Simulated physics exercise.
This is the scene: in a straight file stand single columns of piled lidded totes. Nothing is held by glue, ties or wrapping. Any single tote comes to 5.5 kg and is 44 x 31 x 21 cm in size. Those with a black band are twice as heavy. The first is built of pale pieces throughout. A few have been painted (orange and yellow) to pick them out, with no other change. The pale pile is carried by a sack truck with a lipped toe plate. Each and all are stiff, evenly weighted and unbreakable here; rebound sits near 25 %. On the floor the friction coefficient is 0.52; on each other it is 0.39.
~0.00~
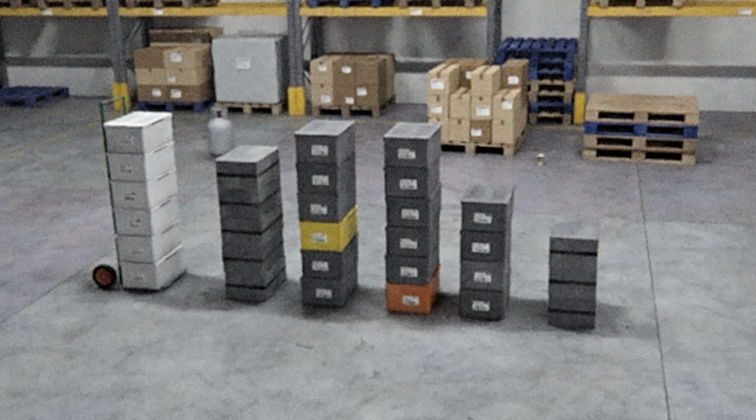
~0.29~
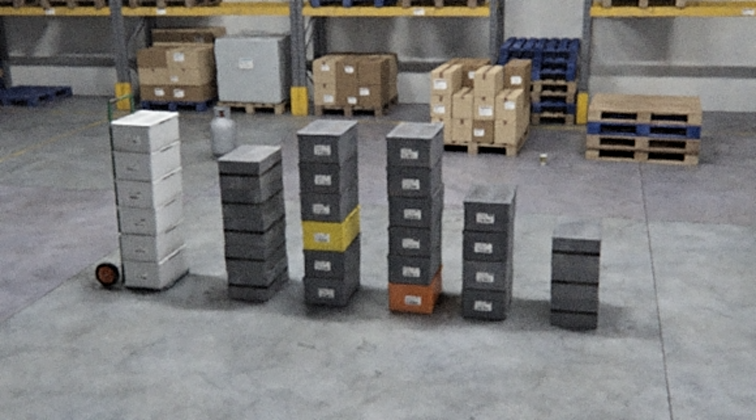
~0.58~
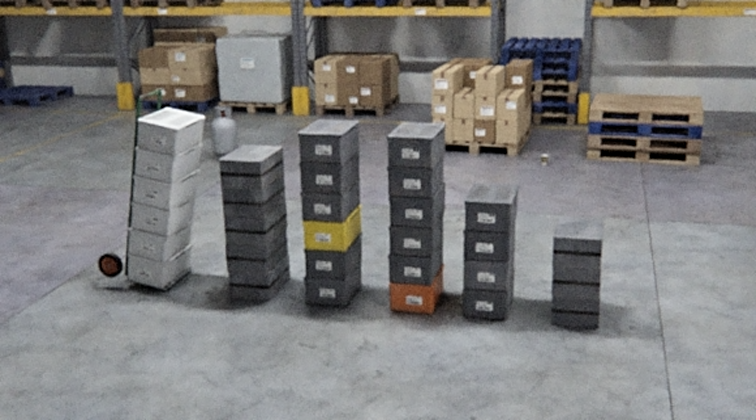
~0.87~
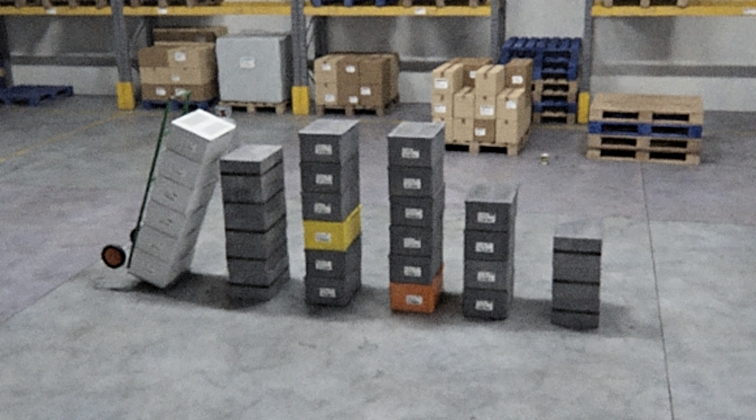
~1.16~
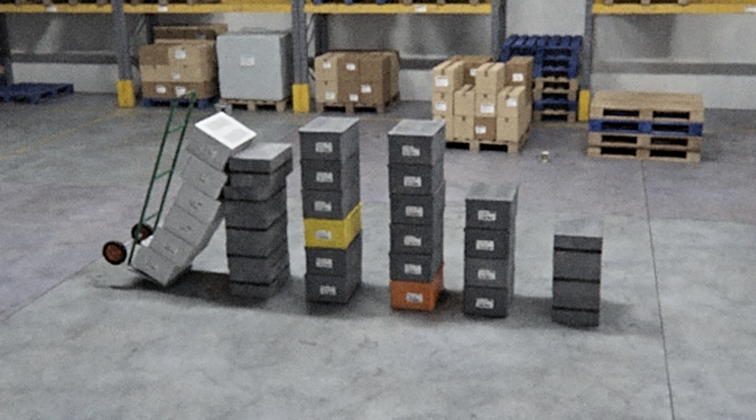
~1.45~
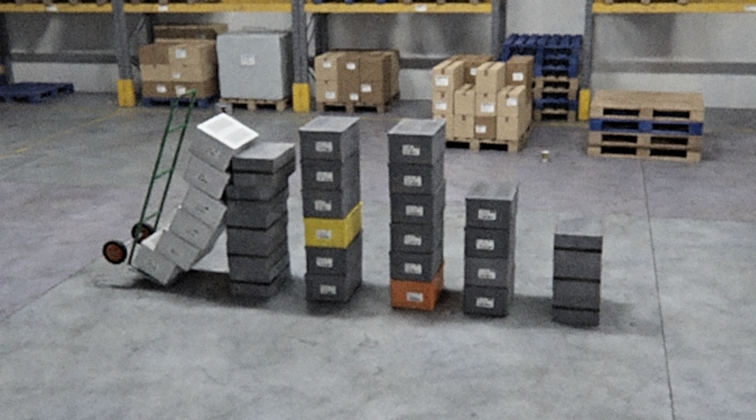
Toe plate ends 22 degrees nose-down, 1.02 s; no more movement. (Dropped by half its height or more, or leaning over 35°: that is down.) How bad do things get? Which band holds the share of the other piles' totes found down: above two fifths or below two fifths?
Below two fifths.
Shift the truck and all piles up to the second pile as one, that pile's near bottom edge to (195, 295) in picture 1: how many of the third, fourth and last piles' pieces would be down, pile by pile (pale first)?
Third 0, fourth 0, last 0.
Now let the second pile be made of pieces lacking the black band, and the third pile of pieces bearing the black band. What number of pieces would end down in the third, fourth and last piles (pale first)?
You'd get third 0, fourth 0 and last 0.
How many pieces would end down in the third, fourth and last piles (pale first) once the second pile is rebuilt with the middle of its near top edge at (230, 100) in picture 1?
Result: Third pile 0, fourth pile 0, last pile 0.
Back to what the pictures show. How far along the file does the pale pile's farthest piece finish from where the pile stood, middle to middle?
60 cm.
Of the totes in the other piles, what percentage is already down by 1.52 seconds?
By that time it is 0 percent.
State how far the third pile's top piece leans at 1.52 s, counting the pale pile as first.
It sits around 0° from upright.
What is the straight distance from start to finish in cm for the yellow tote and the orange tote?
Yellow ends up 0 cm away; orange ends up 0 cm away.
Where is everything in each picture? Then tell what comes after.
In the first picture (each place is the centre of the face we see best), truck frame (106, 142) 0° forward; orange tote (407, 299); yellow tote (320, 237); the others all in place.
The second picture shows truck frame (112, 140) 2° forward; yellow tote (323, 237).
The third picture shows truck frame (136, 136) 11° forward, top of the pale pile leaning 11°; yellow tote (324, 237); the others all in place.
The fourth picture shows truck frame (161, 135) 20° forward, top of the pale pile leaning 22°; yellow tote (324, 236); the others all in place.
The fifth picture shows truck frame (166, 134) 22° forward, top of the pale pile leaning 31°; yellow tote (324, 234); one has shifted.
The sixth picture shows truck frame (166, 133) 22° forward, top of the pale pile leaning 29°; yellow tote (325, 234); orange tote (411, 296); 2 have shifted.
By 1.52 s, 0 of the pale pile down; none of the 24 other totes down, 2 disturbed.
When it is over (2.1 s), 0 of the pale pile down; none of the 24 other totes down, 2 disturbed; yellow tote unmoved; orange tote unmoved. That is 0 per cent. In pixels of the last frame, middles, yellow tote near (334, 223), orange tote near (418, 284).
